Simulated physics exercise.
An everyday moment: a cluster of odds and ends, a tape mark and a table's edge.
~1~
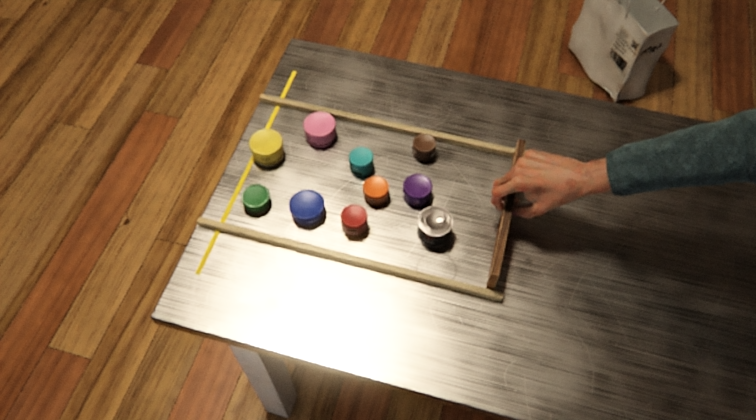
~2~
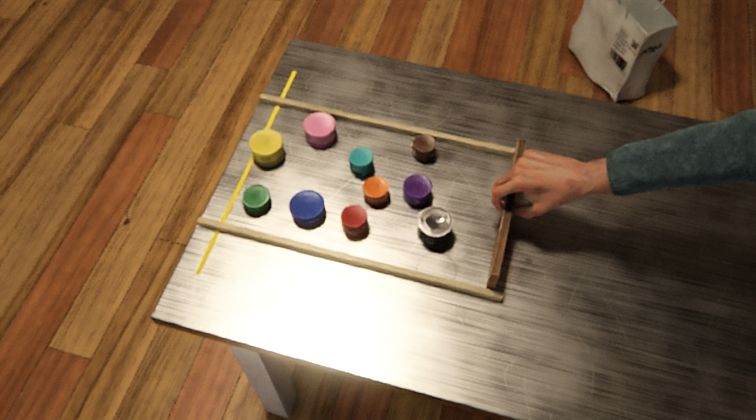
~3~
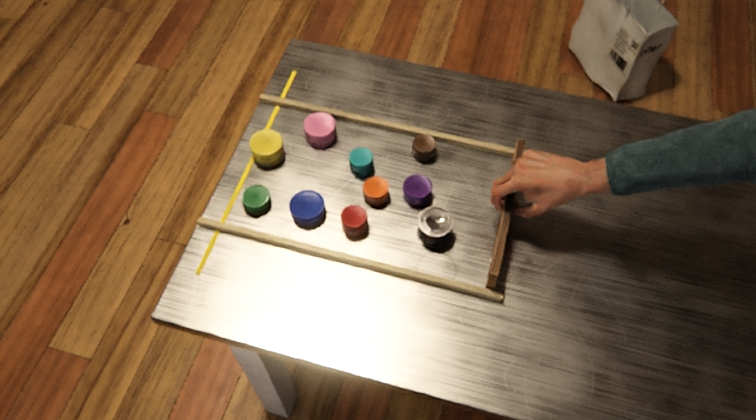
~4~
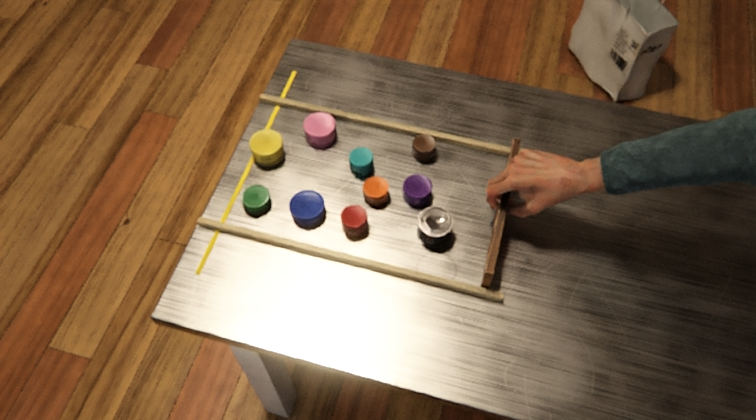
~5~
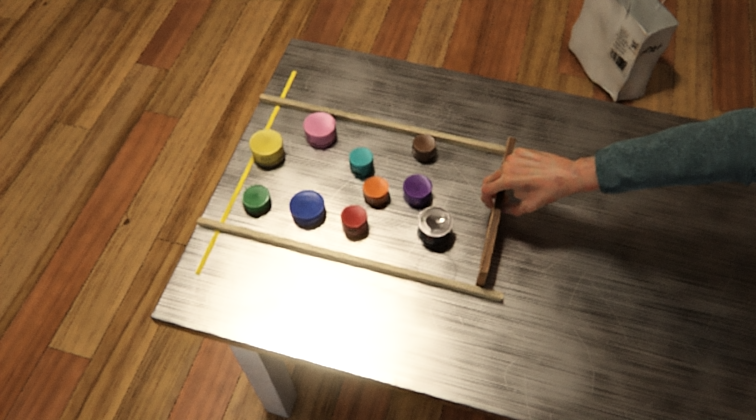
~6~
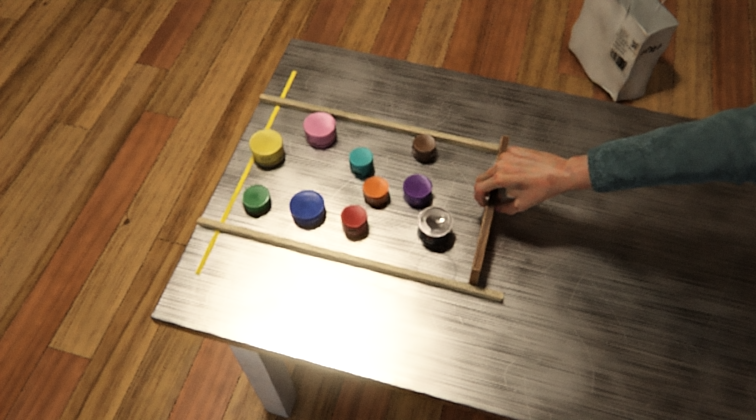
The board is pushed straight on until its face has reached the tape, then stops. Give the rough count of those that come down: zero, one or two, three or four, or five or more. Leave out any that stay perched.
The number that fall off is five or more.
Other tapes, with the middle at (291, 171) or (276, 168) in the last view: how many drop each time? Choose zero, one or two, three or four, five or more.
For each place: One to two; just one or two.
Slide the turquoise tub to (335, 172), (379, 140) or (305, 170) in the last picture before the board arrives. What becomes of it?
Place by place, it tumbles off; goes over; comes down.
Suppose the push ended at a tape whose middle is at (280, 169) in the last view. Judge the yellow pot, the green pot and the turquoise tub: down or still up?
The yellow pot is kept; the green pot is lost; the turquoise tub holds on.
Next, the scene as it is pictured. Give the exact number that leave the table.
It comes to 5.
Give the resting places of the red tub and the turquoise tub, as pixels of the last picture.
Near (213, 206) and (253, 127).
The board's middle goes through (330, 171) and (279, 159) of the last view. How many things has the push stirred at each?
By then 9, and 10.
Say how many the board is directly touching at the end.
The number is 5.
Soon after, none off yet; yellow pot at rest near (267, 149); green pot at rest near (257, 200); pink tub at rest near (320, 130).
At rest, the number that fall off is five or more; fallen, orange tub, blue tub, pink tub, green pot and yellow pot.
